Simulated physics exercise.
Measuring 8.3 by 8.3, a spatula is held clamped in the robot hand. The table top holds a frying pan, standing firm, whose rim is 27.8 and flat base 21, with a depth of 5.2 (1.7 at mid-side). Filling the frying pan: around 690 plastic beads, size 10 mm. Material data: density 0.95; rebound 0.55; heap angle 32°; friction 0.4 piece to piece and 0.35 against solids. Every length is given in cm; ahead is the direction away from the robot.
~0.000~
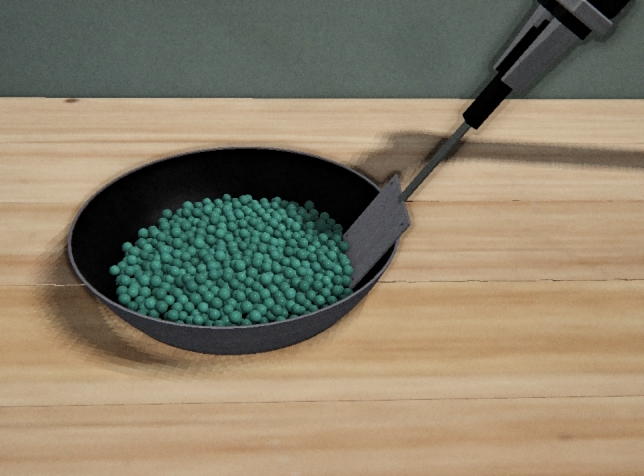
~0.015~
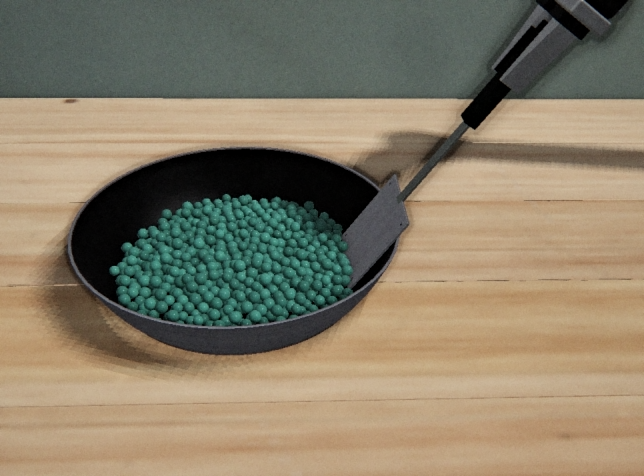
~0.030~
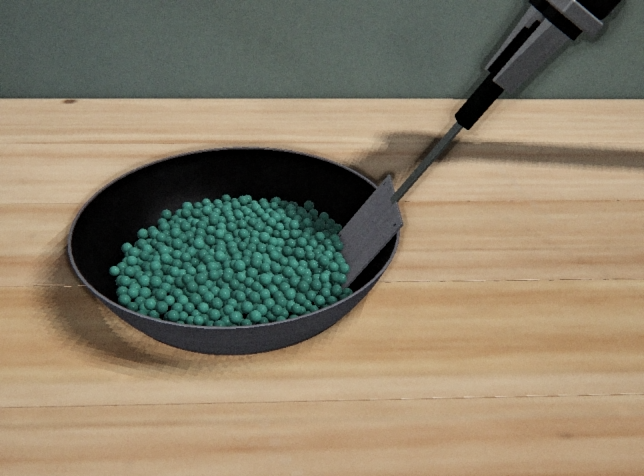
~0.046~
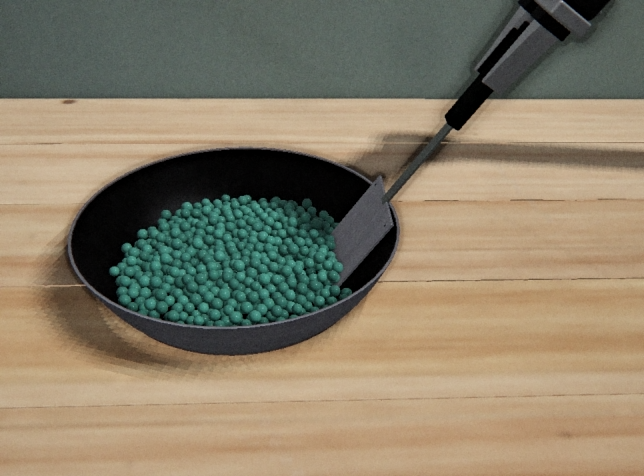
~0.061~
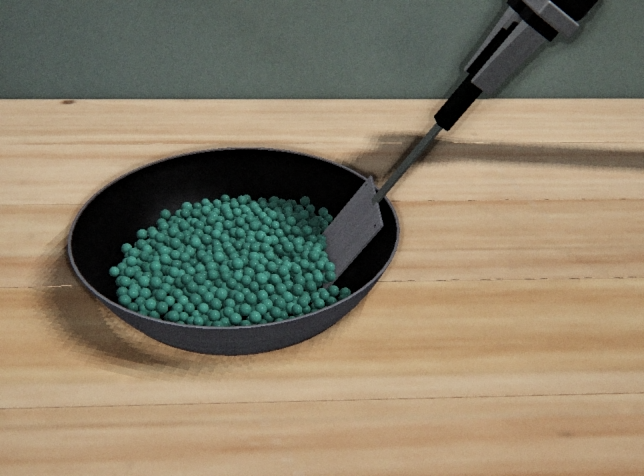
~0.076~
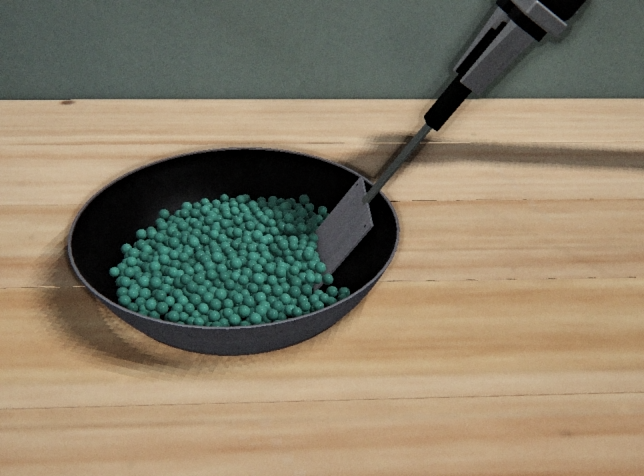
A pale wooden tabletop with a grey-green wall behind it is seen from slightly above by a camera that stays still. A dark frying pan full of small green beads sits left of centre, and a grey spatula, held by a black and grey robot gripper at the upper right, slants down into its right side. The gripper moves the spatula slowly a short way left against the heap, shifting a few nearby beads.
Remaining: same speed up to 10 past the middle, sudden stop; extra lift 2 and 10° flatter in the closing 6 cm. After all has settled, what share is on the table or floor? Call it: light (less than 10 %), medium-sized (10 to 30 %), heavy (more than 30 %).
It comes out light.
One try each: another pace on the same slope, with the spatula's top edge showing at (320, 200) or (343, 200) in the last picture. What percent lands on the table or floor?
Try one roughly 20 per cent; try two roughly 15 per cent.
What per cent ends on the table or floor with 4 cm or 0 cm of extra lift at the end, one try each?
It comes to around 5 per cent on the first try and around 0 per cent on the second.
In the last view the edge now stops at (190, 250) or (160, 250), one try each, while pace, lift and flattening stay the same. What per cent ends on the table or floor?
First try about 0 percent, second about 0 percent.
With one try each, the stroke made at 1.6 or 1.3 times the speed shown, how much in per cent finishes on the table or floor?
I'd say near 10 and then near 10 per cent.
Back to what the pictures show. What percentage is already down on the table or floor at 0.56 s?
Share at that moment: About 0 %.
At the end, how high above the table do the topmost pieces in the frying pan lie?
Near 6.5 centimetres high.
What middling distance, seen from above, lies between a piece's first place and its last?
Somewhere near 3 centimetres, I reckon.
After 0.19 s, sloping 56°, highest piece 5 above the table; 693 in the frying pan.
After 0.30 s, sloping 53°, highest piece 5 above the table; 693 in the frying pan.
After 0.56 s, sloping 46°, highest piece 6 above the table; 682 in the frying pan, 9 on the table or floor, 2 on the blade or in flight.
After 1.61 s, sloping 46°, highest piece 6 above the table; 681 in the frying pan, 12 on the table or floor.
In the end, 681 in the frying pan, 12 on the table or floor. That is 2 % on the table or floor.
